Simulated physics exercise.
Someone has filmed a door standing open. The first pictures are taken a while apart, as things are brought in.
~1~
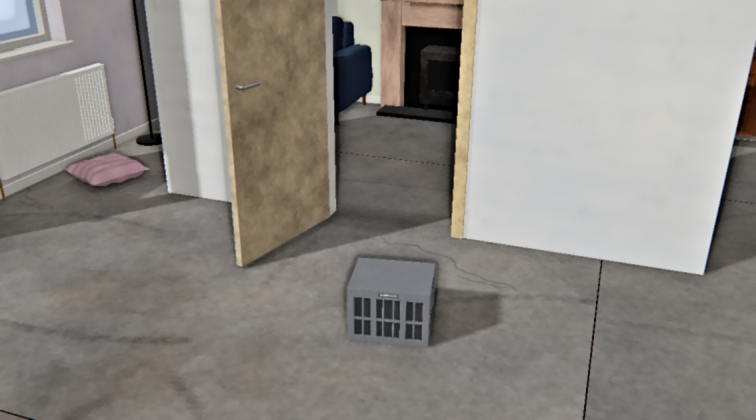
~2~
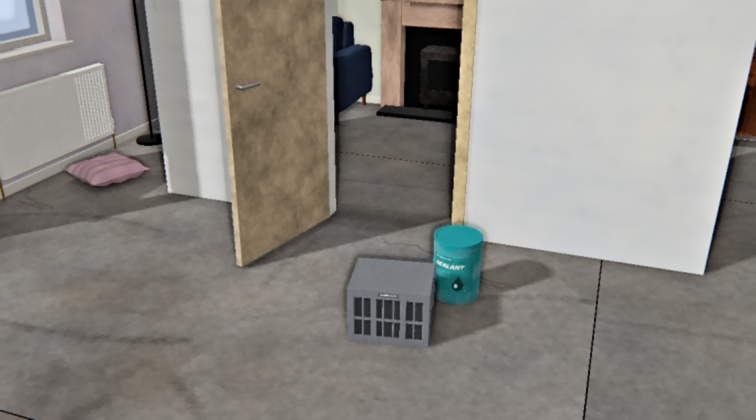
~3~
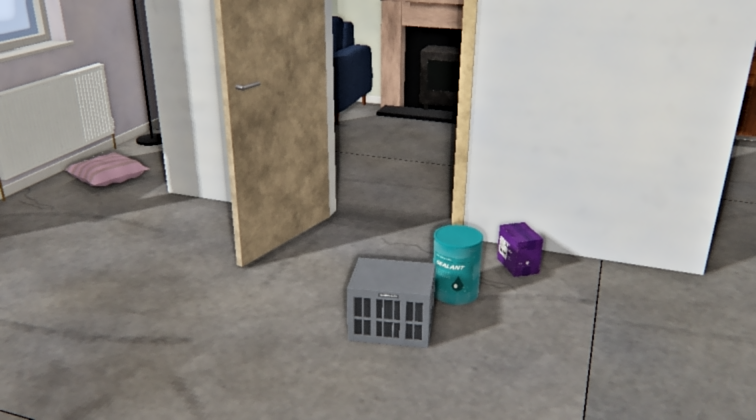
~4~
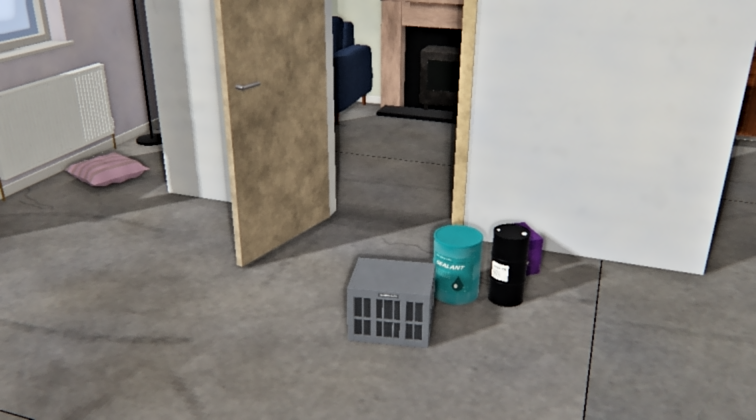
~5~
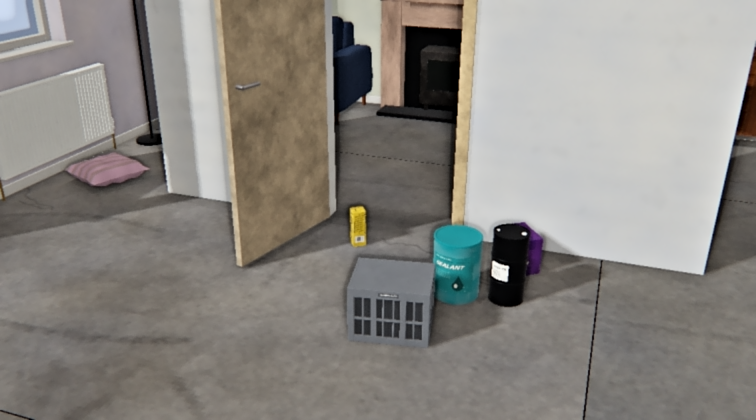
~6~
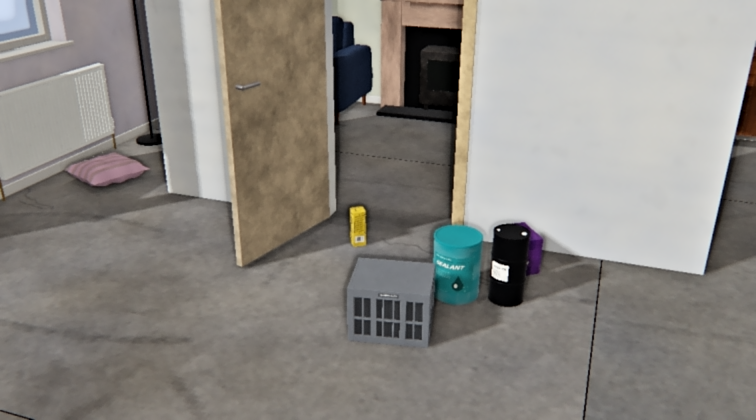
A tan door stands wide open in a white partition, seen from slightly above across a grey floor, with a fireplace and dark blue seat beyond and a pink cushion by a radiator at left. A grey crate sits in front as a turquoise pail, purple parcel, black canister and yellow carton appear in turn, the canister partly hiding the parcel. The door and camera stay still.
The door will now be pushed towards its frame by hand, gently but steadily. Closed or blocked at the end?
As it turns out, it shuts.
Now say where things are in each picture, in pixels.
In the first frame, door wide open and still.
In the second frame, door wide open and still; turquoise pail (457, 265).
In the third frame, door wide open and still; purple parcel (519, 249); grey crate (392, 302).
In the fourth frame, door wide open and still; black canister (509, 265); turquoise pail (457, 265).
In the fifth frame, door wide open and still; grey crate (392, 302).
In the sixth frame, door wide open and still; yellow carton (358, 227); black canister (509, 265).
Then, 1.00 s later than the last frame, door 79° open.
Then, 1.80 s later than the last frame, door 40° open; yellow carton moved about its own width near (366, 224).
Then, 2.10 s later than the last frame, door 26° open; yellow carton moved well along near (379, 220).
Then, 2.50 s later than the last frame, door 6° open; yellow carton moved well along near (392, 212).
When it is over, door 0° open; moved from the start, yellow carton; the other 4 as before. End places, in pixels of the last picture, yellow carton near (396, 208).
